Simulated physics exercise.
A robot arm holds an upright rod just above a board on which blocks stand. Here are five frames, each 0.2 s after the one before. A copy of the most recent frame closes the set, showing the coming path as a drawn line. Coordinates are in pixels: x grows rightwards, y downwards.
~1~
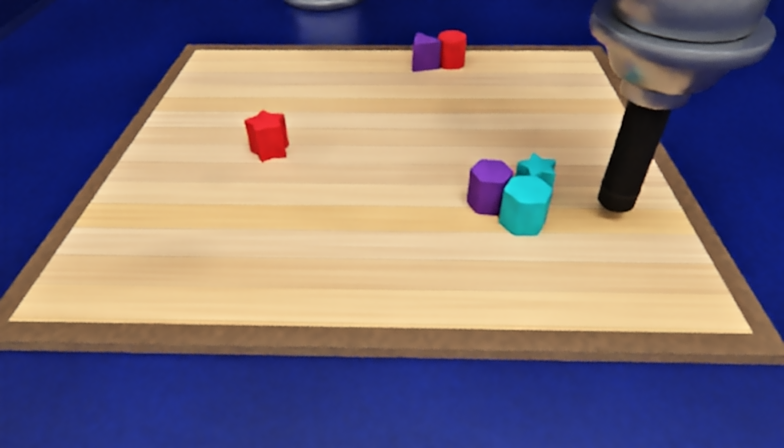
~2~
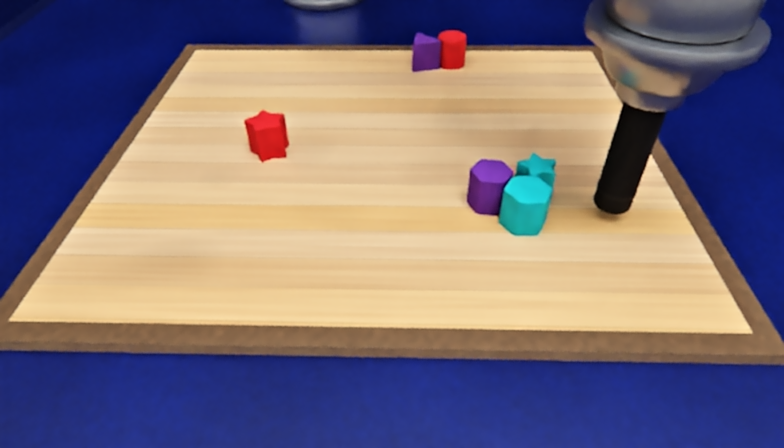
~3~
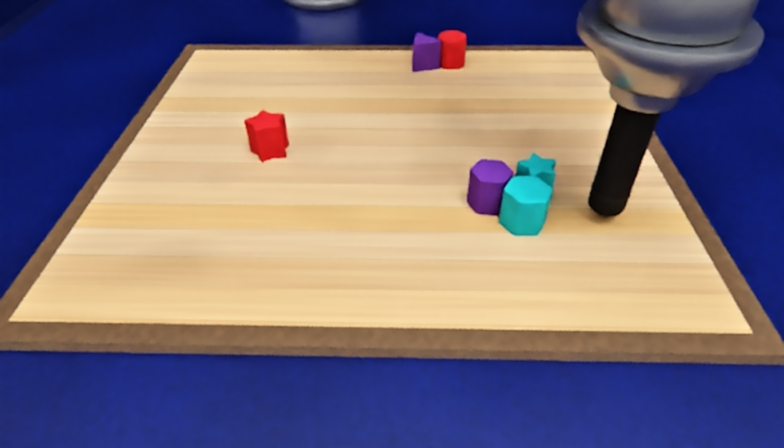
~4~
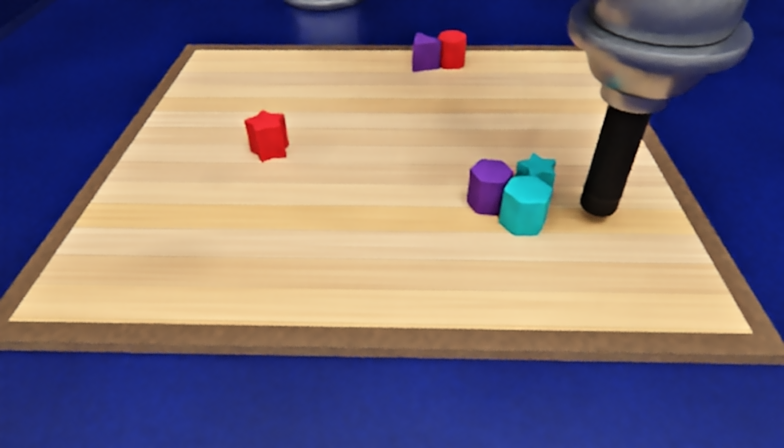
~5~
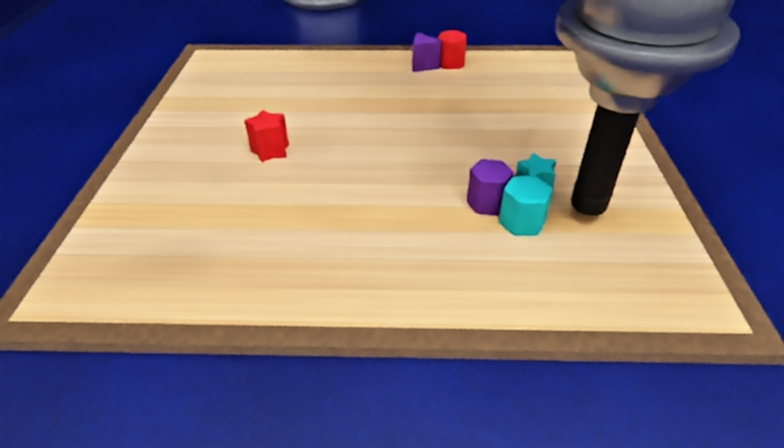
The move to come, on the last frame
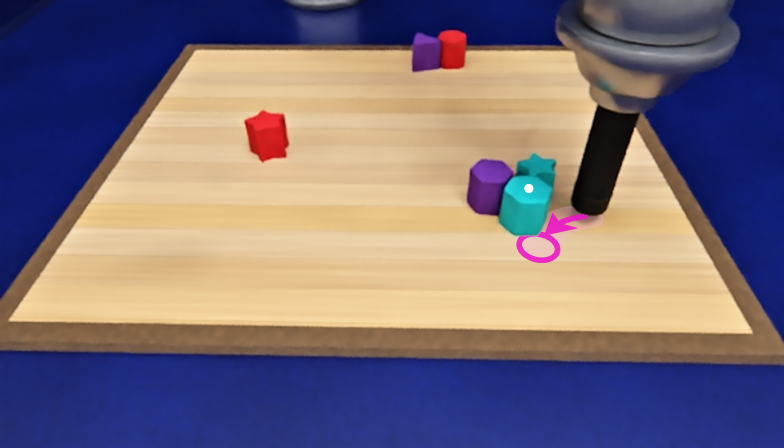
On a wooden board over a blue surface, a robot arm holding an upright black rod shifts slightly left toward a cluster of purple and turquoise blocks, while all the blocks, including the red ones, stay still.
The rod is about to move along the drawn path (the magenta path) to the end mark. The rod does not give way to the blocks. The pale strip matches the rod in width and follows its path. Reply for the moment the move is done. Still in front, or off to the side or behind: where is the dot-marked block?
It slips out to the side or back.
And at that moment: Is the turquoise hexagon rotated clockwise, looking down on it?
Answer: Yes.
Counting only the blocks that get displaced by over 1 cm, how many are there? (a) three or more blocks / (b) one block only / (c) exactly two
(b)
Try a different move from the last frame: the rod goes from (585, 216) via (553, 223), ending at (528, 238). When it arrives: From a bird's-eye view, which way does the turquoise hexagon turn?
From overhead, clockwise.
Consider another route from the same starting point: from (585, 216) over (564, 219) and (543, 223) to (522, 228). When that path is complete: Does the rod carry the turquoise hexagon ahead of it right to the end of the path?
Short answer: Yes.
Path on the board, from (585, 216) through (563, 221) and (547, 231) to (538, 247); the dot is on the turquoise hexagon.
The first path, step by step. Halfway along, rod at (557, 215); purple hexagon at (488, 169); turquoise hexagon at (518, 190).
At the end, rod at (541, 236); purple hexagon at (486, 168); turquoise hexagon at (507, 195), turned 45° clockwise; turquoise star in place.
